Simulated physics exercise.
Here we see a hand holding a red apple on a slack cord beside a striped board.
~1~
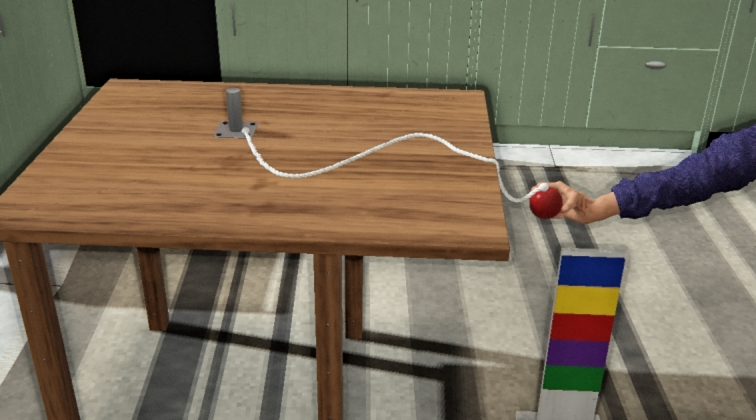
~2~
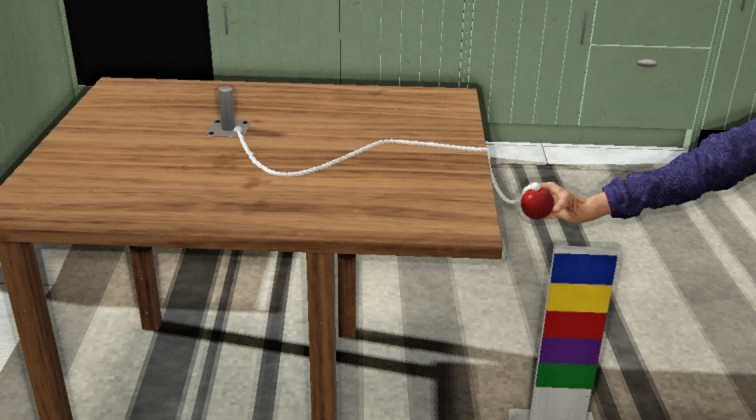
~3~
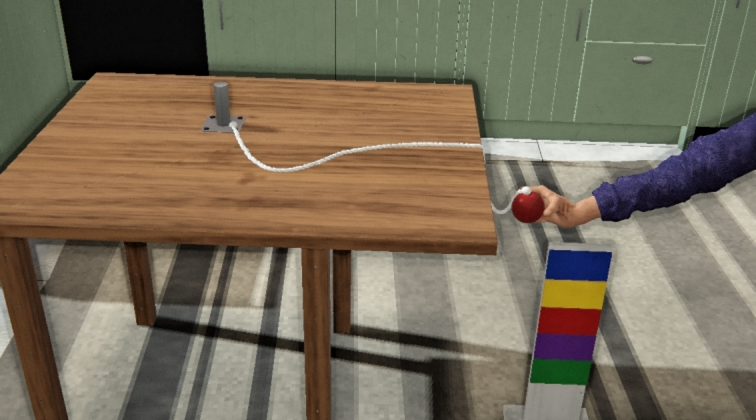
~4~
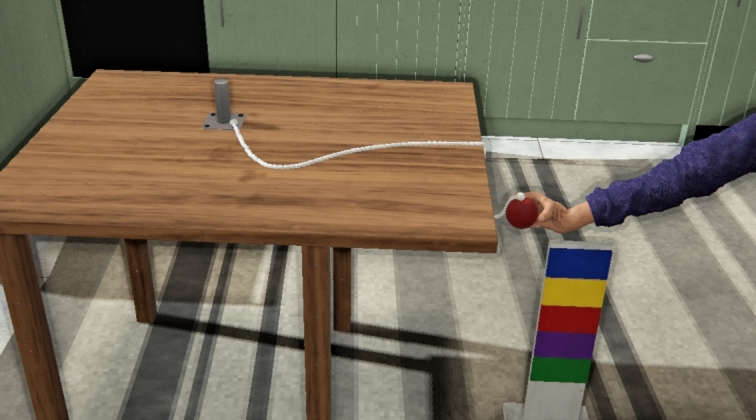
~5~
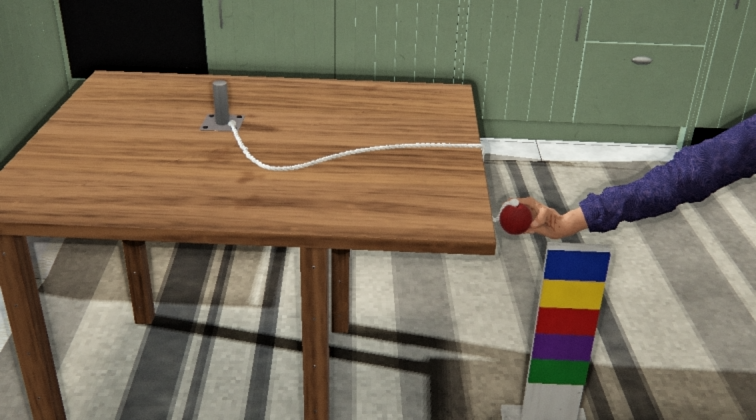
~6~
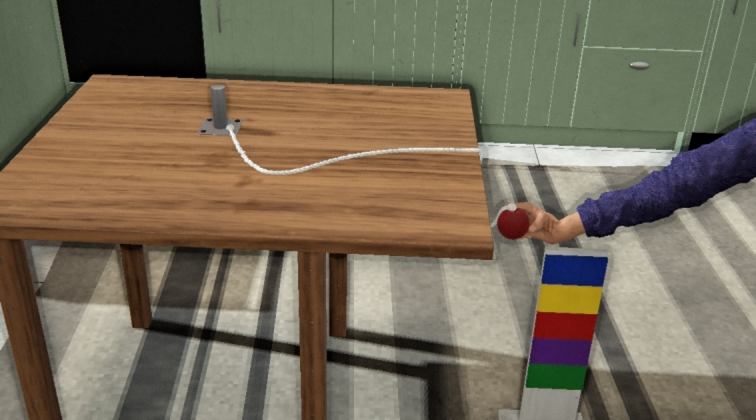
A hand holding a red apple on a slack white cord drifted slightly left and down toward the table's edge, above a striped board, while the cord's curve on the wooden tabletop flattened a little.
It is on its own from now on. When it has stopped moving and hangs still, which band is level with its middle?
Purple.
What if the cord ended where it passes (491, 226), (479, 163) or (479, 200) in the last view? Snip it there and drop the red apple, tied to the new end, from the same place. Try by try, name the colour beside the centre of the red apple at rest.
The bands would be red, blue and yellow, in that order.
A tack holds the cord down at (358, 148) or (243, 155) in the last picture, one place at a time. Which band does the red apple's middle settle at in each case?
First try yellow, second try red.
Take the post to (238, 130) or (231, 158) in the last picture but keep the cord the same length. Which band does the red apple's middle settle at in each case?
Trial 1 - green; trial 2 - green.
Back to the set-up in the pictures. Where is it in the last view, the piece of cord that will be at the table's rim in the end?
The point sits close to (406, 150).
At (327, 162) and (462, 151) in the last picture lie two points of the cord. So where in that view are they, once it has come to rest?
Near (396, 150) and (477, 214).
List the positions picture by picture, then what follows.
Red apple (546, 203); blue (592, 273); yellow (587, 301); red (582, 328); purple (578, 354); green (574, 379), in the first frame.
Red apple (537, 203); cord through (246, 146) (287, 175) (353, 154) (425, 144) (490, 172), in the second frame.
Red apple (528, 207), in the third frame.
Red apple (522, 213); cord through (241, 139) (283, 168) (356, 151) (437, 144) (484, 184), in the fourth frame.
Red apple (516, 219), in the fifth frame.
Red apple (513, 224); cord through (238, 144) (279, 173) (352, 157) (434, 150) (479, 190), in the sixth frame.
Soon after, apple near (453, 349); level with purple.
After that, apple near (469, 337); level with purple.
In the end, apple near (461, 339); level with purple. The purple one.
